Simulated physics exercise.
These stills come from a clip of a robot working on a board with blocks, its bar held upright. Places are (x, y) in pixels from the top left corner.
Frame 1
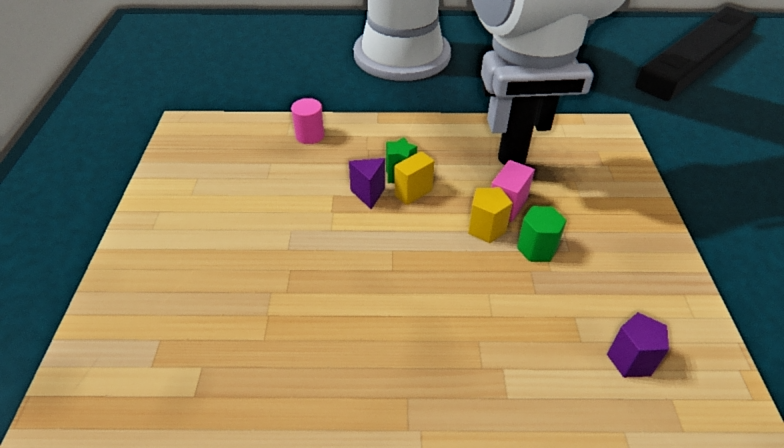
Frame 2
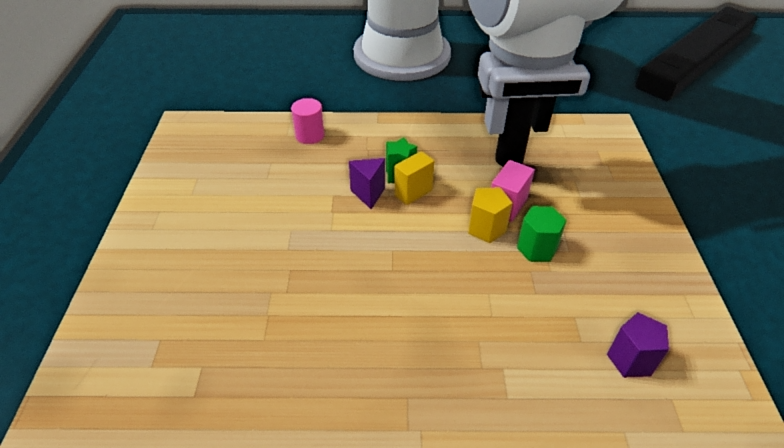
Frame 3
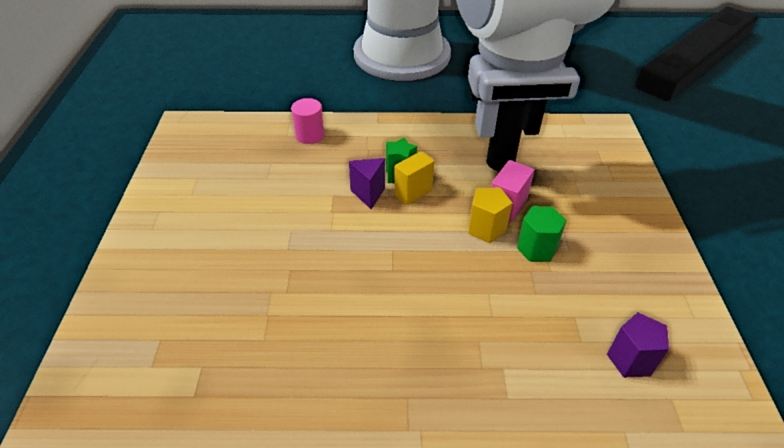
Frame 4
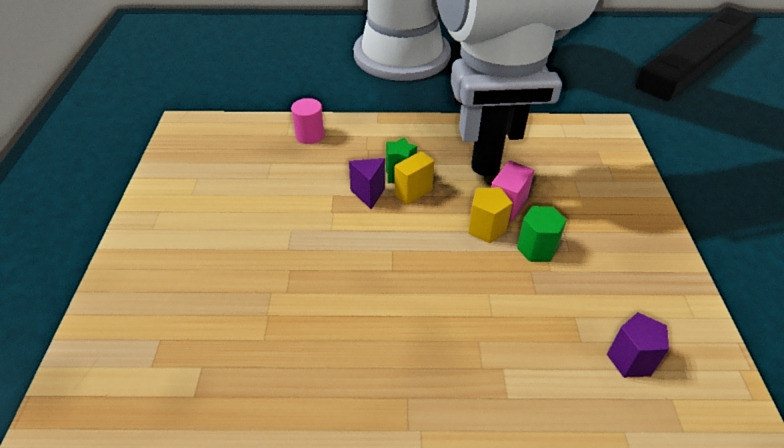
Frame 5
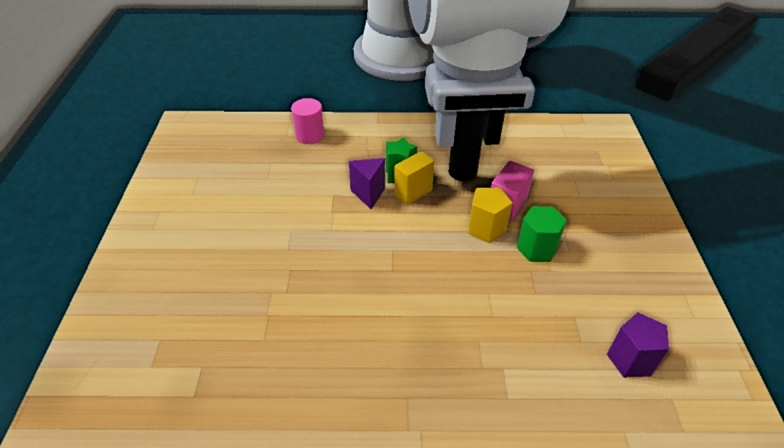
A robot arm moves its black bar slightly left above the still, colourful blocks.
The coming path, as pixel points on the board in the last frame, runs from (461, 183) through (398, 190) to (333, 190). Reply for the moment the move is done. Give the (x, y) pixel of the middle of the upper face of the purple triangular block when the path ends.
The centre of its top face lies at (299, 175).
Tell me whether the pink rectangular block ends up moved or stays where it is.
That block stays.
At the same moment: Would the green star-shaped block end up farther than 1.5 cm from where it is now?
I believe so.
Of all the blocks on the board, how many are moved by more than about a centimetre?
It will shift three or more blocks.
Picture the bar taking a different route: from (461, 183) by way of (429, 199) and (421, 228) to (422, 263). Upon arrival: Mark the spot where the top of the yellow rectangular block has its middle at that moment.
In the picture, that point is around (391, 170).
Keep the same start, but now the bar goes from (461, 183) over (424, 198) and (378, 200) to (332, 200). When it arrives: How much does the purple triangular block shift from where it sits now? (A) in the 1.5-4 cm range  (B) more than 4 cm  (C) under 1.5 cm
It's B.
What follows on the original path. One third of the way, bar (419, 178); purple triangular block (362, 167), turned 15° clockwise; green star-shaped block (393, 147), turned 45° clockwise; yellow rectangular block (388, 169), turned 15° anticlockwise.
Two thirds of the way, bar (376, 180); purple triangular block (328, 169); green star-shaped block (374, 144); yellow rectangular block (351, 178), turned 50° anticlockwise.
At the end, bar (332, 180); purple triangular block (299, 175); green star-shaped block (372, 144), turned 145° clockwise; yellow rectangular block (335, 180), turned 125° anticlockwise; pink rectangular block still.
